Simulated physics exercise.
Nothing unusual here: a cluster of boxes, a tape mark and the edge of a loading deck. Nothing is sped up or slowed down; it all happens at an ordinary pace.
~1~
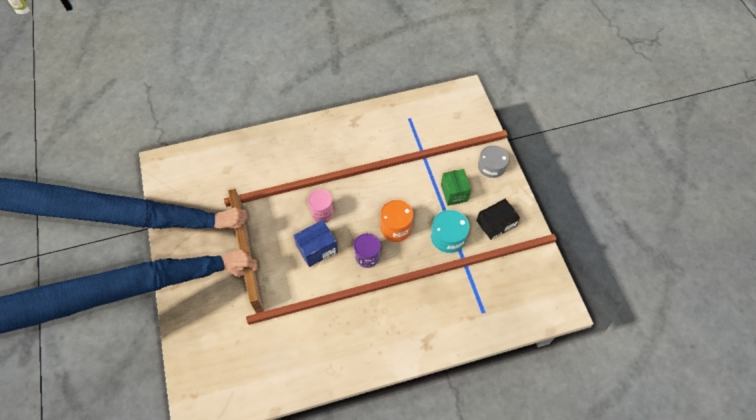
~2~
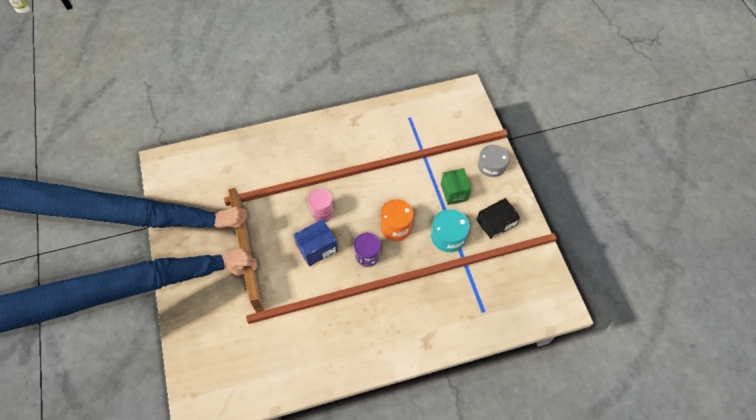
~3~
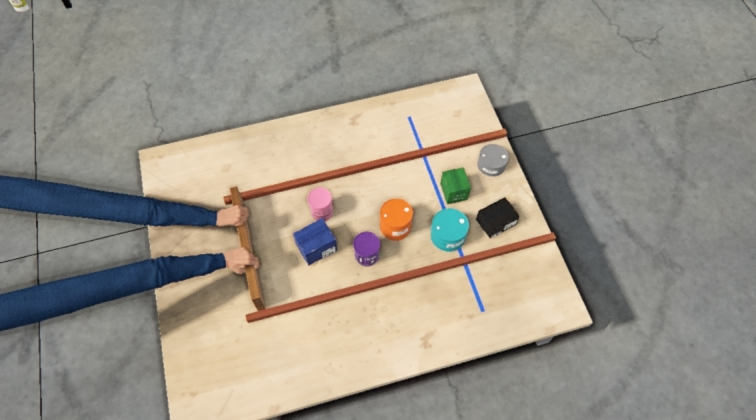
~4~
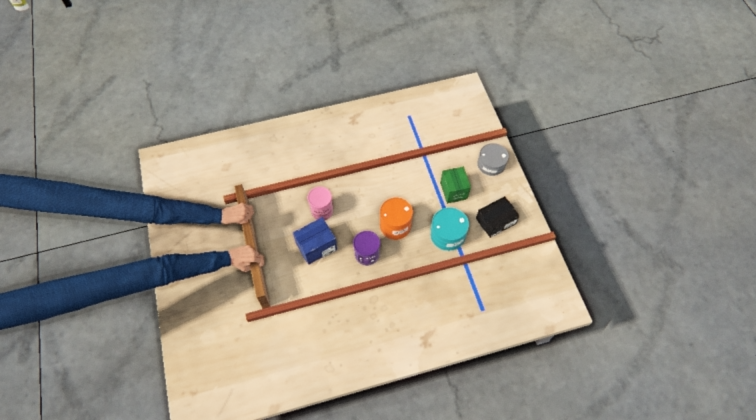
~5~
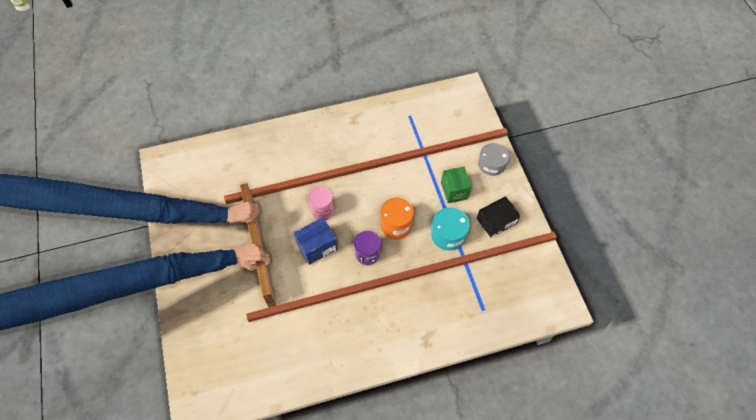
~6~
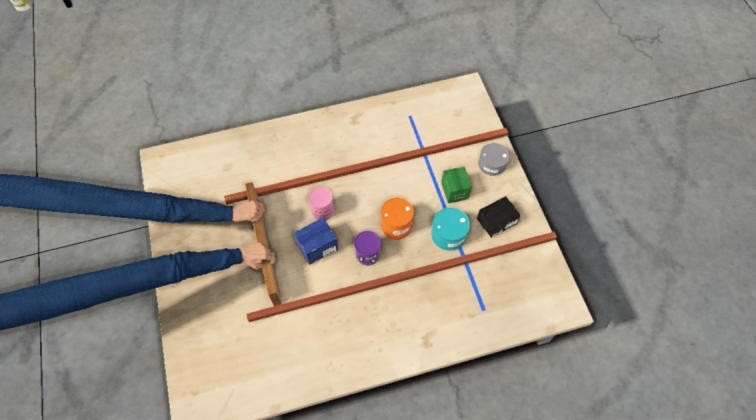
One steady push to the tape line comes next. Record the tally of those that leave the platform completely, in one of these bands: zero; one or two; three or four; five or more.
Tally: Zero.
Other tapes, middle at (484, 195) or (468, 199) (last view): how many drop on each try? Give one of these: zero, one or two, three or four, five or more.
One after the other, that's just one or two for the first and one to two for the second.
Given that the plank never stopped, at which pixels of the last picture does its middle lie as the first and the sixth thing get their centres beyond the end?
Roughly (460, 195) and then roughly (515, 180).
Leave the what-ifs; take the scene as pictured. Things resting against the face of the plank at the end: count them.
All in all, 3.
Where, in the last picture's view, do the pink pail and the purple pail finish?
(447, 173) and (470, 229).
Soon after, none off yet; grey canister at rest near (494, 159); black parcel at rest near (498, 217); green box at rest near (456, 185).
After that, none off yet; grey canister at rest near (494, 159); black parcel at rest near (498, 217); green box displaced about its own width near (471, 177).
In the end, the number that fall off is zero.
